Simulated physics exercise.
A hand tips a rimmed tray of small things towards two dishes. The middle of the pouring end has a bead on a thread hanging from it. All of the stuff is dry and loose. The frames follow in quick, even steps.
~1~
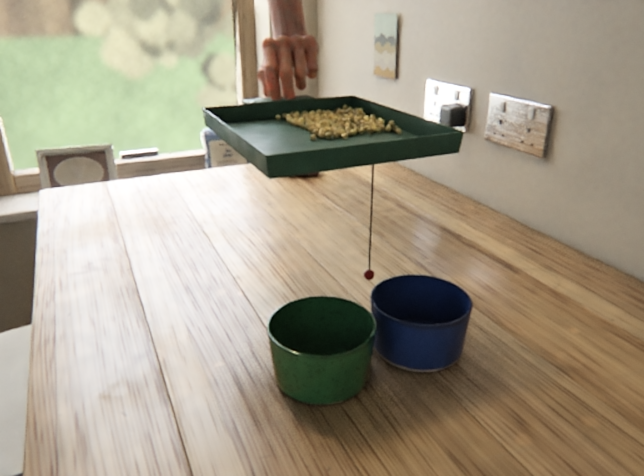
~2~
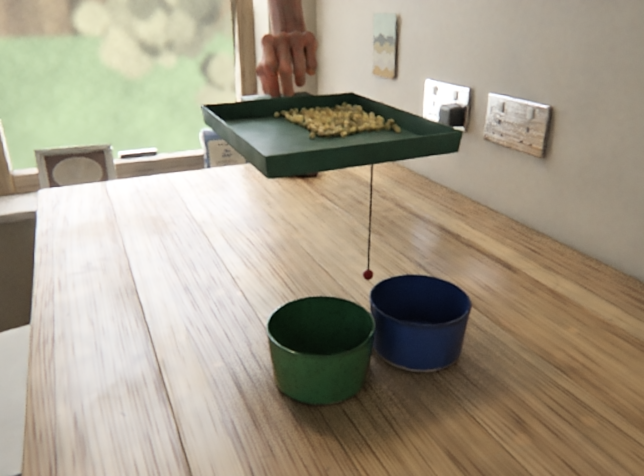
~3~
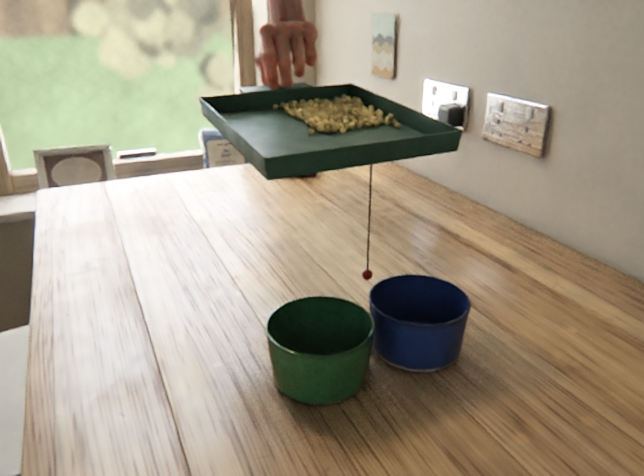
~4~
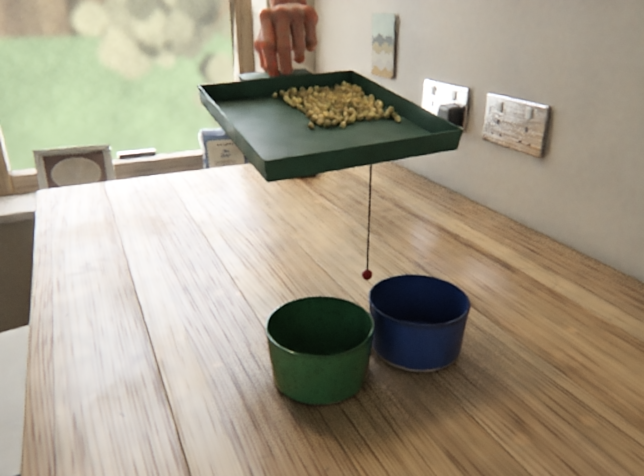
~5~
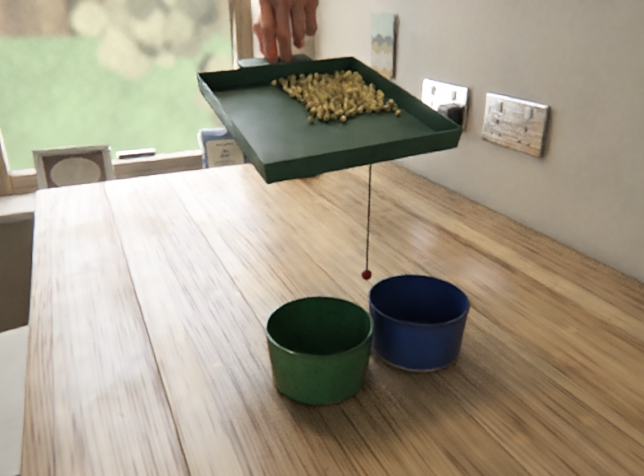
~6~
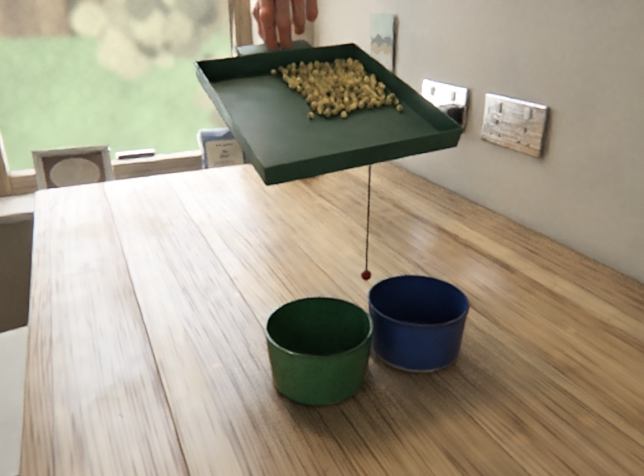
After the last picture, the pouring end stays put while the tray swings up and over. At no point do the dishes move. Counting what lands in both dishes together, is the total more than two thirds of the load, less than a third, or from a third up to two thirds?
The total is more than two thirds of the load.
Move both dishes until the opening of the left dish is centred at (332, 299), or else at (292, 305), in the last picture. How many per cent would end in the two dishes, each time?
Roughly 40 per cent, then roughly 40 per cent.
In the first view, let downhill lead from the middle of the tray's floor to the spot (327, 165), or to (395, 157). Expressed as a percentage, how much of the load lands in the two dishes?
70 % and 50 %, roughly.
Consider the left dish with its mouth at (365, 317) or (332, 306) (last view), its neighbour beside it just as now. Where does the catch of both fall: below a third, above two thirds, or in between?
In the middle band, then in the middle band.
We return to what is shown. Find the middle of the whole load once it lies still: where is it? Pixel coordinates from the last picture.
Centre at rest: Close to (332, 369).
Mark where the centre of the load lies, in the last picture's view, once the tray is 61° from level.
Look about (351, 155) in the last picture.
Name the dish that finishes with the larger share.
Observed: The left-side one.
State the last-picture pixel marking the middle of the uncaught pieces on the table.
About (381, 414) in the last picture.
Soon after the last picture, tray tipped steeply; nearly all on the tray; a stray few in the left dish; a stray few outside both; a stray few in the air.
A little later, tray tipped past a quarter turn; most on the tray; a small part in the left dish; a stray few outside both; a small part in the air.
Later still, tray tipped past a quarter turn; about two thirds in the left dish; about a quarter in the right dish; about a quarter outside both.
At rest, tray tipped past a quarter turn; about two thirds in the left dish; about a quarter in the right dish; about a quarter outside both.
